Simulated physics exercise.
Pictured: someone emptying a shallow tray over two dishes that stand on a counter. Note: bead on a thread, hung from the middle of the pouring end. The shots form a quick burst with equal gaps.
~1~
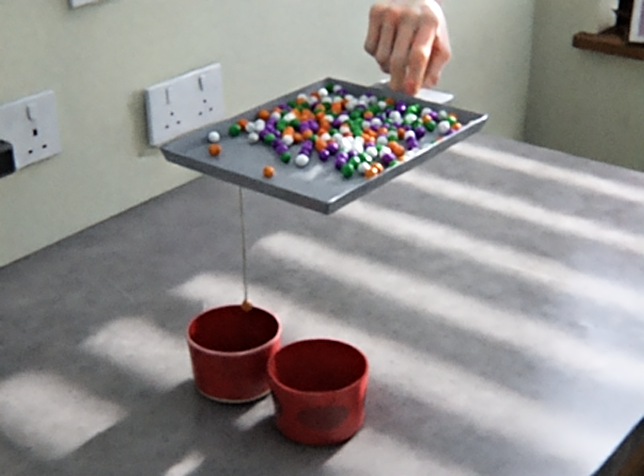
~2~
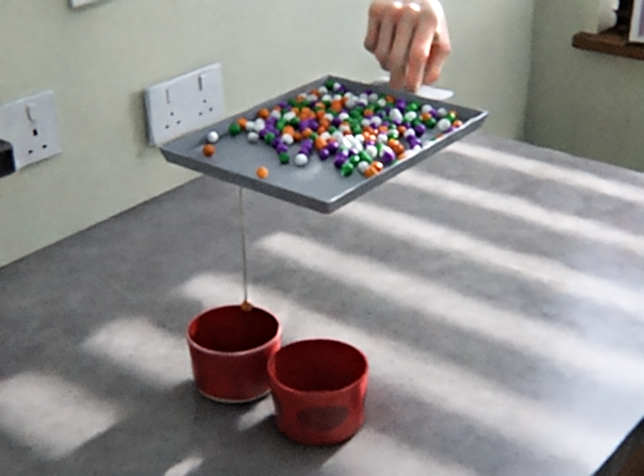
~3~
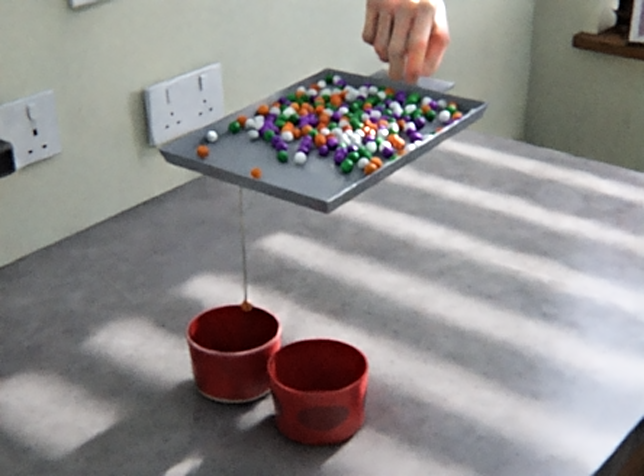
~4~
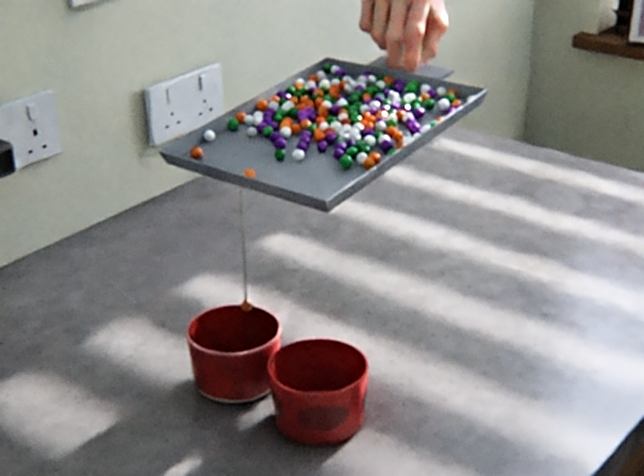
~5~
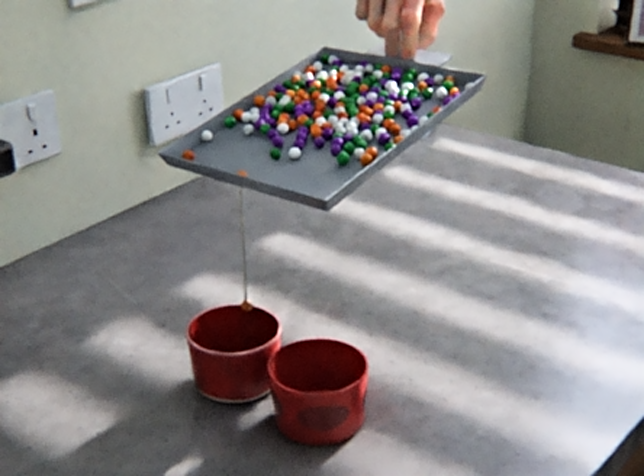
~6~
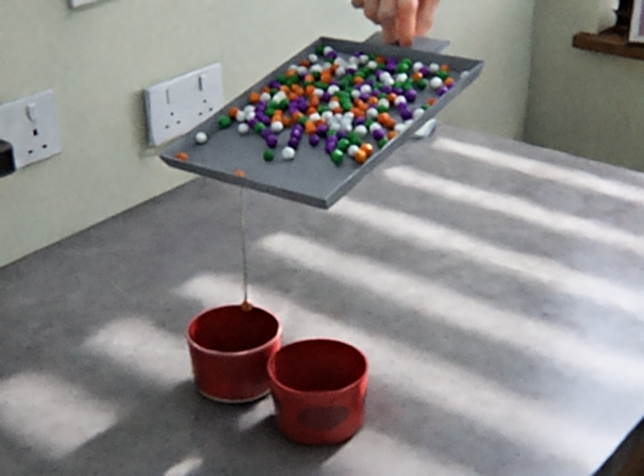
A hand raises the far end of a gray tray of colorful beads above two red dishes.
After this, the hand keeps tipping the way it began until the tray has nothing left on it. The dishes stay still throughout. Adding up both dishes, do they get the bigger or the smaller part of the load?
The dishes will keep a minor share of it.
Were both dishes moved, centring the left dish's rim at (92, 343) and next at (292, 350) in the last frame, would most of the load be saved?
First try: A minority; second try: A minority.
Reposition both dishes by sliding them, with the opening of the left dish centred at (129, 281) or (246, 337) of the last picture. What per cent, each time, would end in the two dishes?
Roughly 50% first, roughly 10% second.
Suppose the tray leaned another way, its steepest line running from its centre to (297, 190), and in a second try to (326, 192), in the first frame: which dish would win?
Case one goes to the right-side dish, case two to the right-side dish.
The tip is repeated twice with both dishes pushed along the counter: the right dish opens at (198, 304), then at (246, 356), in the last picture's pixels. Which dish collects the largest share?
Well, the right-side one at the first spot and the left-side one at the second.
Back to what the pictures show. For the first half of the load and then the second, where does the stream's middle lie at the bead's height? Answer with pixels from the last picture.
Around (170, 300), followed by around (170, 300).
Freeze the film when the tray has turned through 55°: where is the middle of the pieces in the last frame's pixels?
Close to (201, 174).
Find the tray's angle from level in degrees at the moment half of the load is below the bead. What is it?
Roughly 70°.
Soon after the last picture, tray tipped steeply; about two thirds on the tray; a stray few in the right dish; a stray few in the left dish; about a quarter outside both; a small part in the air.
A little later, tray tipped right over; a stray few in the right dish; about a quarter in the left dish; most outside both; a small part in the air.
Later still, tray tipped past a quarter turn; a stray few in the right dish; about a quarter in the left dish; most outside both.
By the end, tray tipped past a quarter turn; a stray few in the right dish; about a quarter in the left dish; most outside both.
